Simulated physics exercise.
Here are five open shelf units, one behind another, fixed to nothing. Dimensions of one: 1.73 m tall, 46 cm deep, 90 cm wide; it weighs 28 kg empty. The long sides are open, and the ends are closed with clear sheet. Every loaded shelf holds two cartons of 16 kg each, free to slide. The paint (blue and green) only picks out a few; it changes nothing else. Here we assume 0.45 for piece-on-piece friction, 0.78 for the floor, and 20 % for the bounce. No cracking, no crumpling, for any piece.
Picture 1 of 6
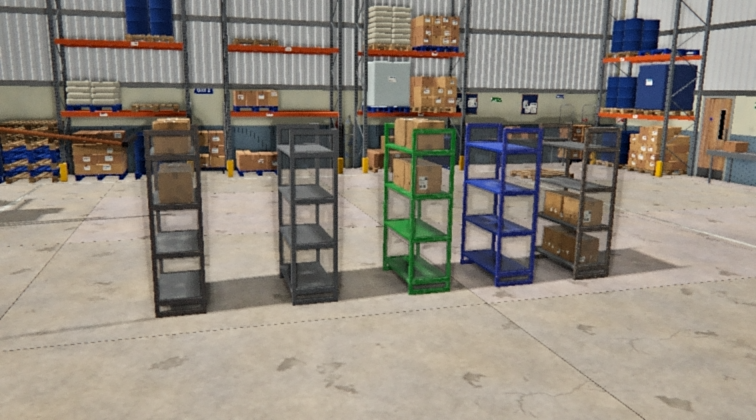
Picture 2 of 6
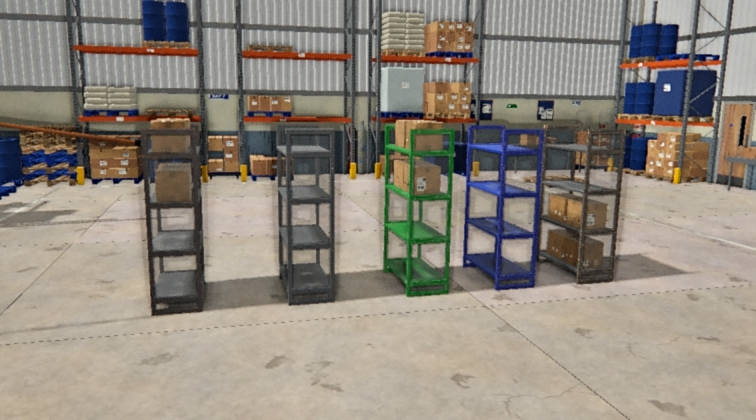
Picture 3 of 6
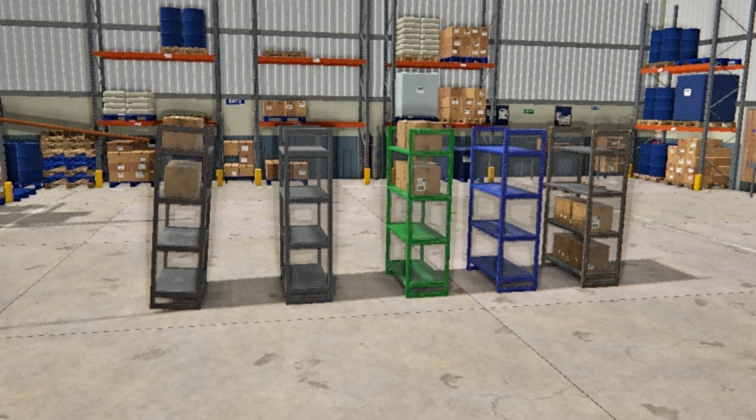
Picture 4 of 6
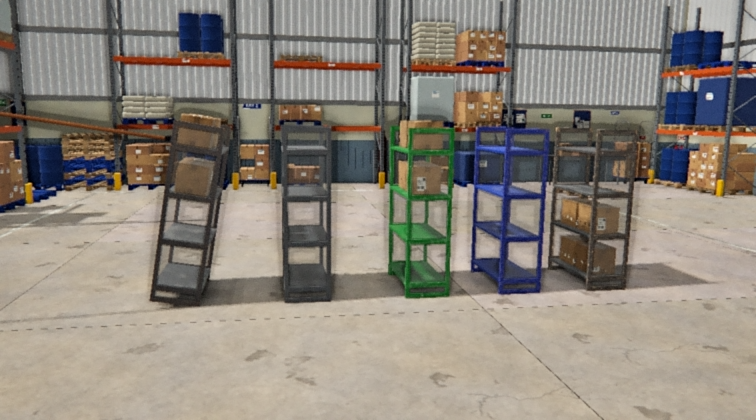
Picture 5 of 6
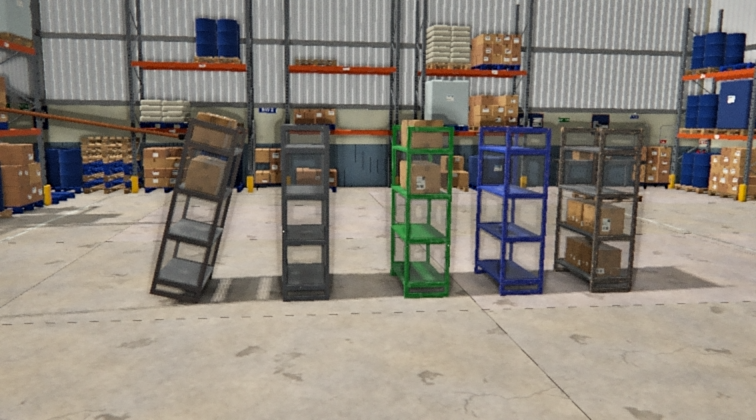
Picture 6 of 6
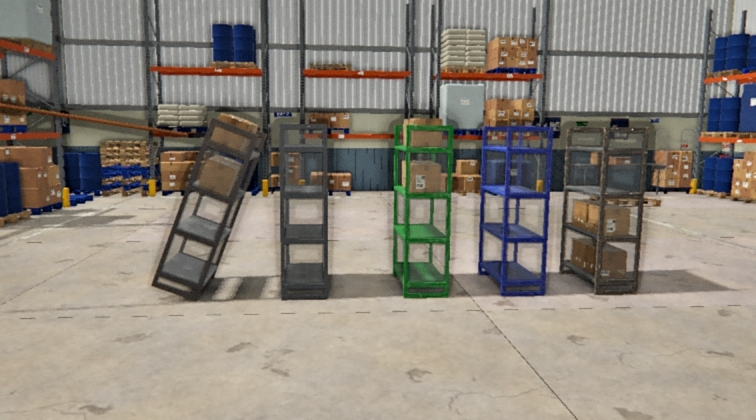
The clip shows five open shelf units standing in a row in a warehouse, some holding cartons, one green and one blue; as the view shifts around them, the leftmost unit gradually leans right toward its dark neighbour while the others stay upright.
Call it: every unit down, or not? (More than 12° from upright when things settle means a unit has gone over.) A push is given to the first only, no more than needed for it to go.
Every one down.
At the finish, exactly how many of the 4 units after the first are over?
That makes 4 in total.
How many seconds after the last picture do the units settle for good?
Roughly 4.5 s.
Then, 0.67 s after the last picture, 4 cartons spilt or dropped; 1 of the 4 other units over; green unit leaning 3°.
Then, 1.61 s after the last picture, 4 cartons spilt or dropped; 3 of the 4 other units over; green unit leaning 35°; blue unit leaning 18°.
Then, 2.77 s after the last picture, 10 cartons spilt or dropped; 4 of the 4 other units over; green unit leaning 50°; blue unit leaning 48°.
At rest, 10 cartons spilt or dropped; 4 of the 4 other units over; blue unit leaning 50°; green unit leaning 50°. Not one is left standing. As the last picture would show them, middles, blue unit near (607, 218), green unit near (541, 218).
